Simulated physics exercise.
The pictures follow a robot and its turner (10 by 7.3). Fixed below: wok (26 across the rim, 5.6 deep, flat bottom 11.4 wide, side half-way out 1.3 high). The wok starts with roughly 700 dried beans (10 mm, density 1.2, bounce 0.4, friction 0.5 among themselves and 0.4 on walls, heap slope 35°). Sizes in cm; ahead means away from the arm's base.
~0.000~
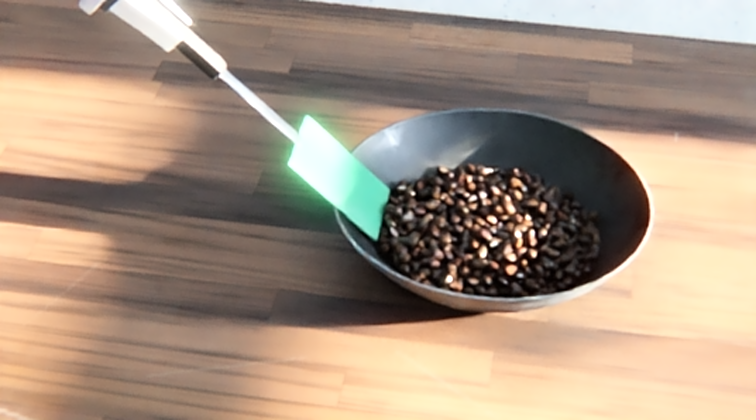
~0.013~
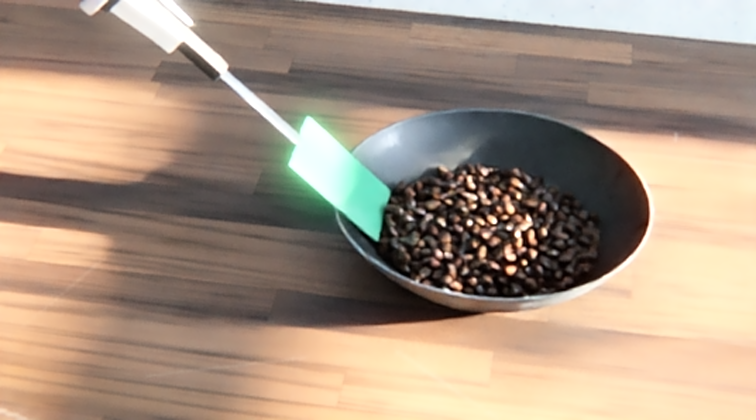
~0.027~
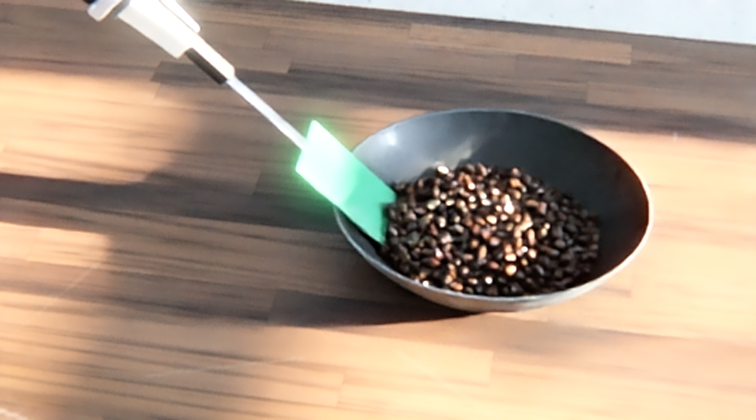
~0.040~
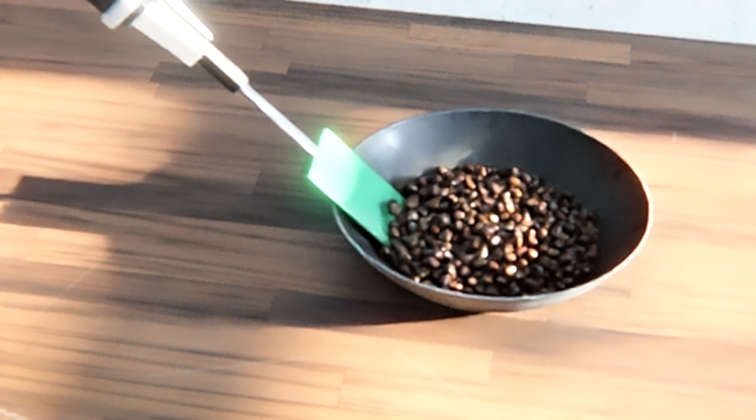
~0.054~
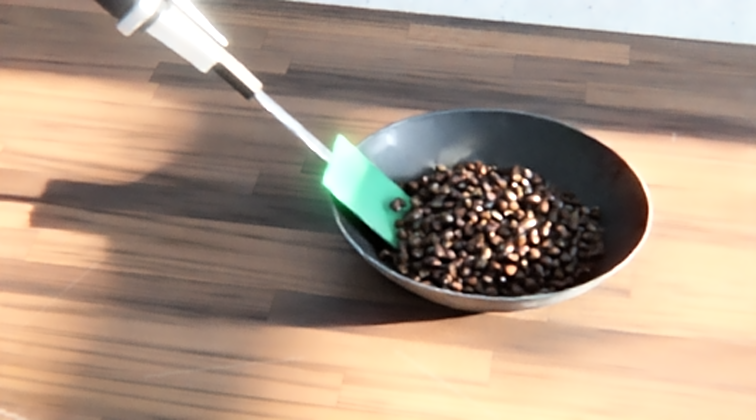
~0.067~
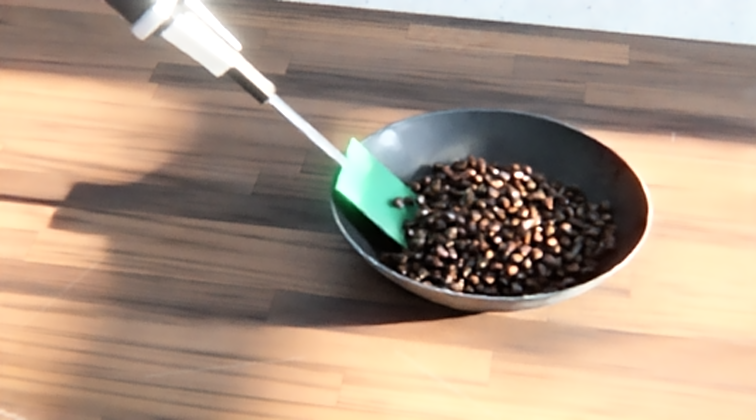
A bright green turner blade on a pale metal rod, held by a white and black robotic arm, leans into the left side of a dark wok heaped with glossy brown beans. The wok sits on a sunlit striped wooden surface, viewed from above at an angle by a still camera. The blade slides slowly down and right, nudging the nearest beans slightly rightward while the wok stays put.
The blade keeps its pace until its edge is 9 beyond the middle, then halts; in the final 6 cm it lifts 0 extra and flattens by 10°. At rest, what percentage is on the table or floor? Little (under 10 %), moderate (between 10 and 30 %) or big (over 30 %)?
Answer: Moderate; between 10 and 30 % of the dried beans finish on the table or floor.
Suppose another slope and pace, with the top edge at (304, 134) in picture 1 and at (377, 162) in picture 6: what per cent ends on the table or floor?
About 35 per cent.
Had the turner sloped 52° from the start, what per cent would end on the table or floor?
It would be near 25 per cent.
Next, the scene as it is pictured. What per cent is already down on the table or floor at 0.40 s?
About 20 per cent.
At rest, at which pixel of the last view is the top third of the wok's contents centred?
Near (599, 221).
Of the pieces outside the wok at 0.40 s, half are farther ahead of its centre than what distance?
Roughly 18 cm.
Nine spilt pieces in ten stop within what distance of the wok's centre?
About 30 cm.
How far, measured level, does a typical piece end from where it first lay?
Some 6 cm.
After 0.12 s, sloping 43°, highest piece 6 above the table; 702 in the wok.
After 0.18 s, sloping 40°, highest piece 7 above the table; 698 in the wok, 4 on the blade or in flight.
After 0.40 s, sloping 33°, highest piece 8 above the table; 541 in the wok, 141 on the table or floor, 20 on the blade or in flight.
After 1.45 s, sloping 33°, highest piece 7 above the table; 541 in the wok, 161 on the table or floor.
At rest, 541 in the wok, 161 on the table or floor. That is 23 % on the table or floor.
